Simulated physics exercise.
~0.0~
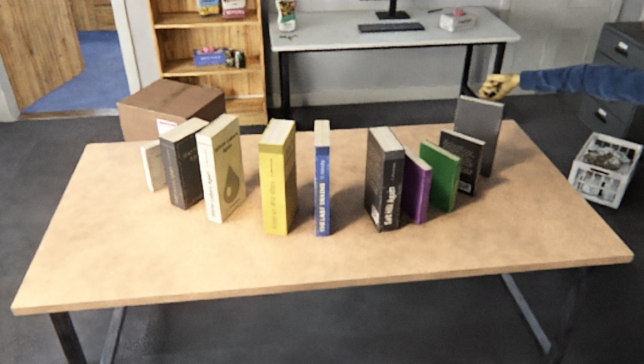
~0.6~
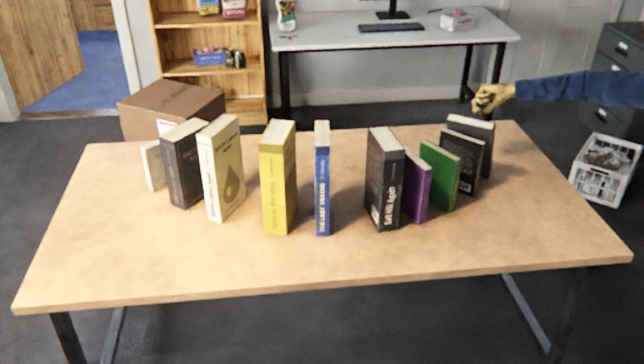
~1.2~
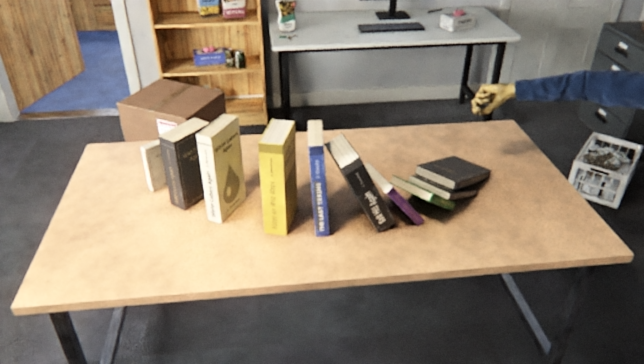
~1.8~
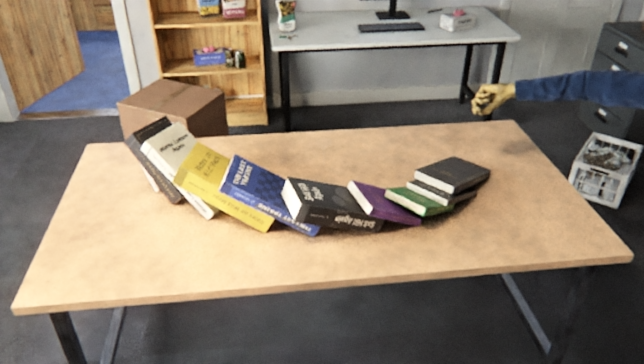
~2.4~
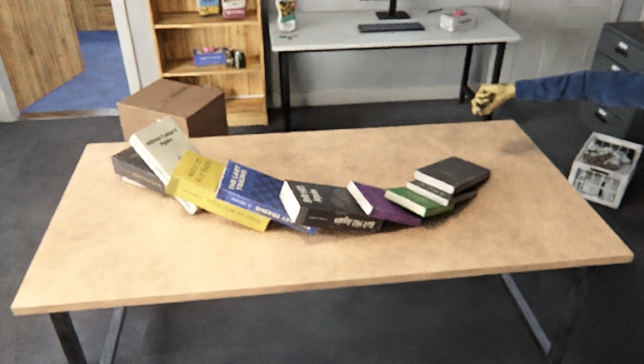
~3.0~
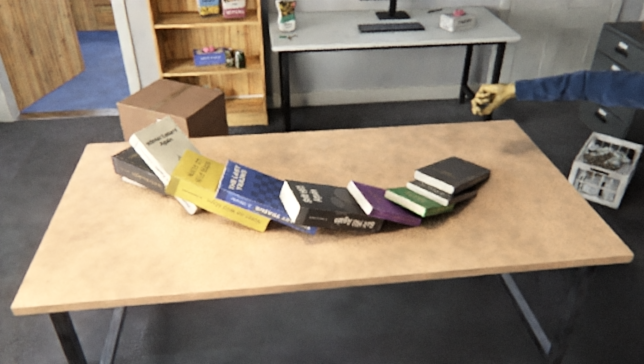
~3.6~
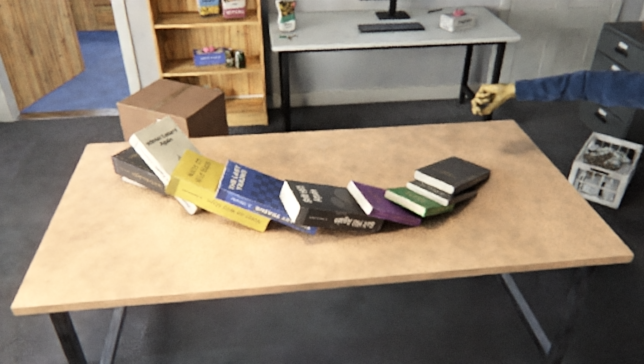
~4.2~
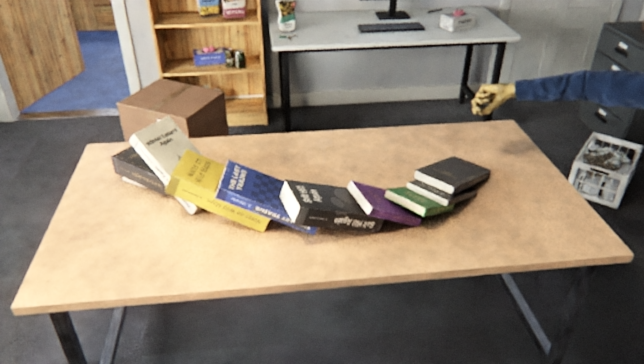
To begin with, ten hardback books stand upright in a curved row across a wooden table, while a hand in a blue sleeve reaches toward the one at the far right. The hand tips that first book leftward into its dark neighbour, then stays still. The books at the right end topple in turn, and the green and purple ones lean over as a thick black book tilts toward the blue one. The fall carries on leftward through the blue, yellow and pale books to the far end. Finally, all ten lie slumped against one another in an overlapping curve, motionless, with none left standing.
